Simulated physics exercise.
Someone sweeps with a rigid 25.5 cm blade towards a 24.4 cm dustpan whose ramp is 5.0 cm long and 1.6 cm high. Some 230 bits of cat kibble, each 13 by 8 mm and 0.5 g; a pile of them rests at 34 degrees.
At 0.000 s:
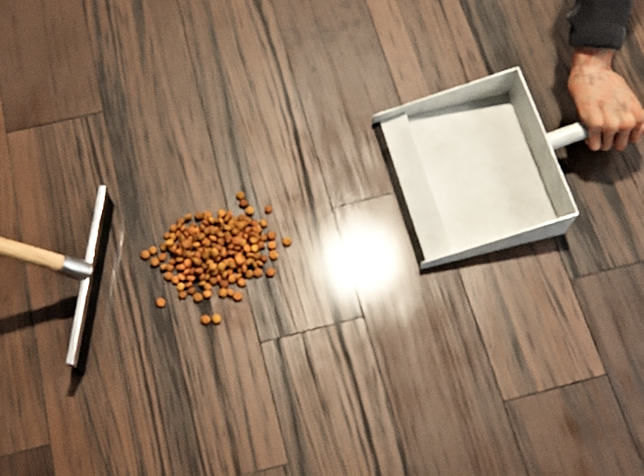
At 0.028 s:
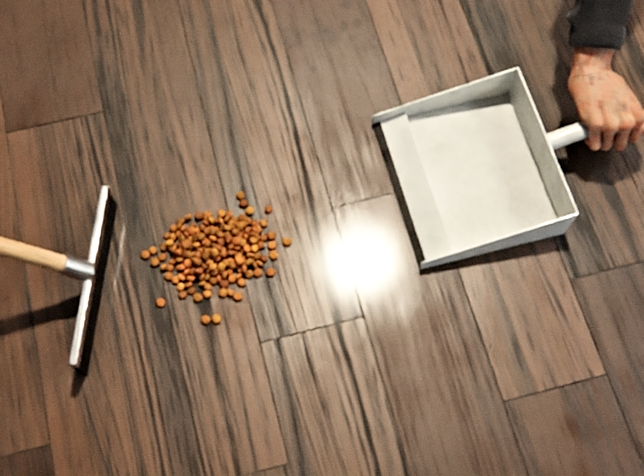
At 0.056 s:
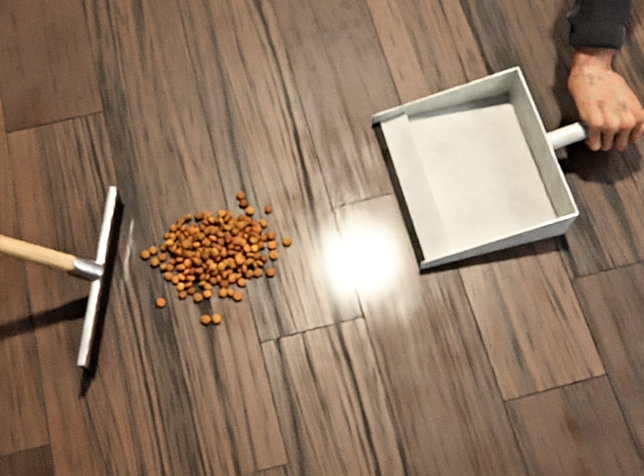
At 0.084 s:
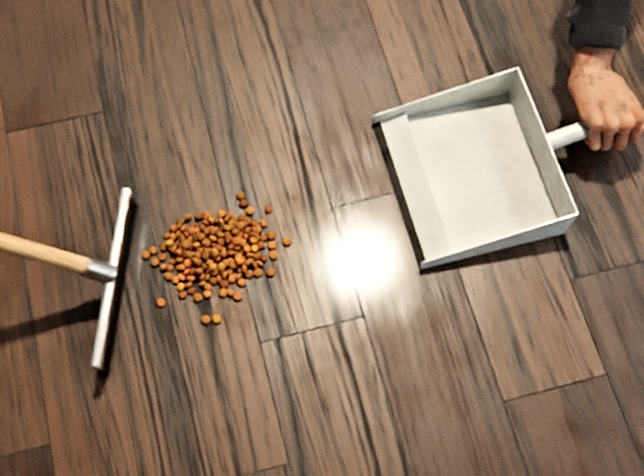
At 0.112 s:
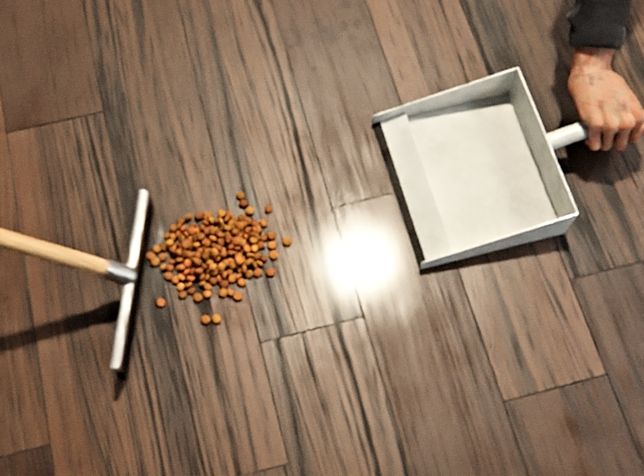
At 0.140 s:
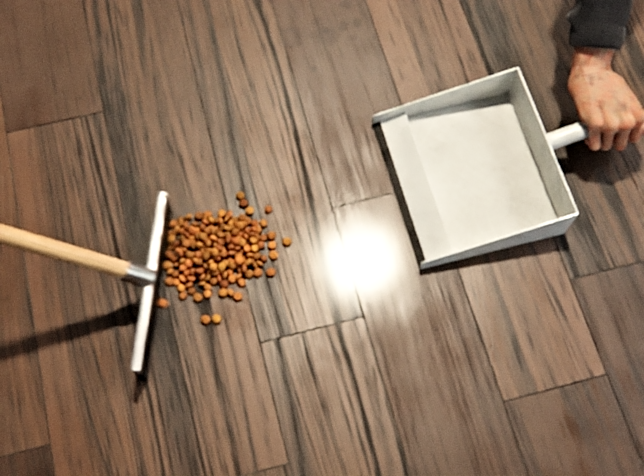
A hand in a dark sleeve grips the handle of a pale grey dustpan at the upper right of a brown wood-plank floor, seen from above at a tilt. A loose pile of orange-brown kibble lies left of centre beside a bright glare spot, with a wooden-handled blade at the left. The blade slides rightward, slowly then faster, and nudges the pile's left edge, while hand, pan and camera stay still.
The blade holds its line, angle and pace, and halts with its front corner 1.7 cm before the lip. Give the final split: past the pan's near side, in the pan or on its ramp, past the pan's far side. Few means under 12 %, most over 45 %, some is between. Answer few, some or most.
Past the pan's near side: Most; in the pan or on its ramp: Some; past the pan's far side: Few.
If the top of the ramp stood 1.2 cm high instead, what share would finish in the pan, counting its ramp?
It would be near 20 per cent.
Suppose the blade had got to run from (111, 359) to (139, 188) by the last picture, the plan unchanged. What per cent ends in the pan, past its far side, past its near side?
Pan 15, far 0, near 25.
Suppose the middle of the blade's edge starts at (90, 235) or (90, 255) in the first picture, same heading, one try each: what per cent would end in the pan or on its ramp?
Some 20 and 25 per cent.
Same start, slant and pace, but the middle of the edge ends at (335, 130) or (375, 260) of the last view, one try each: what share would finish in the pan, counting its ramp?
Some 5 and 30 per cent.
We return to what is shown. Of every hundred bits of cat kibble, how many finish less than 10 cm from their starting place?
Some 5 per cent.
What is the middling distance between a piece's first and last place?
Roughly 32 cm.
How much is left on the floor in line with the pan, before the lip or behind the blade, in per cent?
Roughly 30 per cent.
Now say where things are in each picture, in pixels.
In the first frame, blade from (72, 363) to (104, 192), moved 0.0 cm, 0 of the pieces shifted so far; middle of the pieces at (214, 251); pan at (478, 174).
In the second frame, blade from (75, 364) to (106, 192), moved 0.4 cm, 0 of the pieces shifted so far; middle of the pieces at (214, 251).
In the third frame, blade from (84, 364) to (114, 193), moved 1.5 cm, 0 of the pieces shifted so far; middle of the pieces at (214, 251).
In the fourth frame, blade from (98, 366) to (127, 194), moved 3.4 cm, 0 of the pieces shifted so far; middle of the pieces at (214, 251).
In the fifth frame, blade from (117, 368) to (145, 196), moved 5.9 cm, 2 of the pieces shifted so far; middle of the pieces at (214, 251).
In the sixth frame, blade from (137, 370) to (164, 197), moved 8.6 cm, 30 of the pieces shifted so far; middle of the pieces at (214, 250); pan at (478, 174). The blade's pace is about 0.95 m/s, heading 21 degrees towards the viewer's side.
After 0.32 s, middle of the blade 21 cm from the lip; 0 % over the lip, far side 0 %, near side 15 %.
Then, at 0.44 s, middle of the blade 10 cm from the lip; 0 % over the lip, far side 0 %, near side 40 %.
After 0.69 s, middle of the blade 6 cm from the lip; 15 % over the lip, far side 0 %, near side 50 %.
By 1.2 s all is still; near side 50 %, pan 15 %, far side 0 %, in front of the lip or behind the blade 30 %.
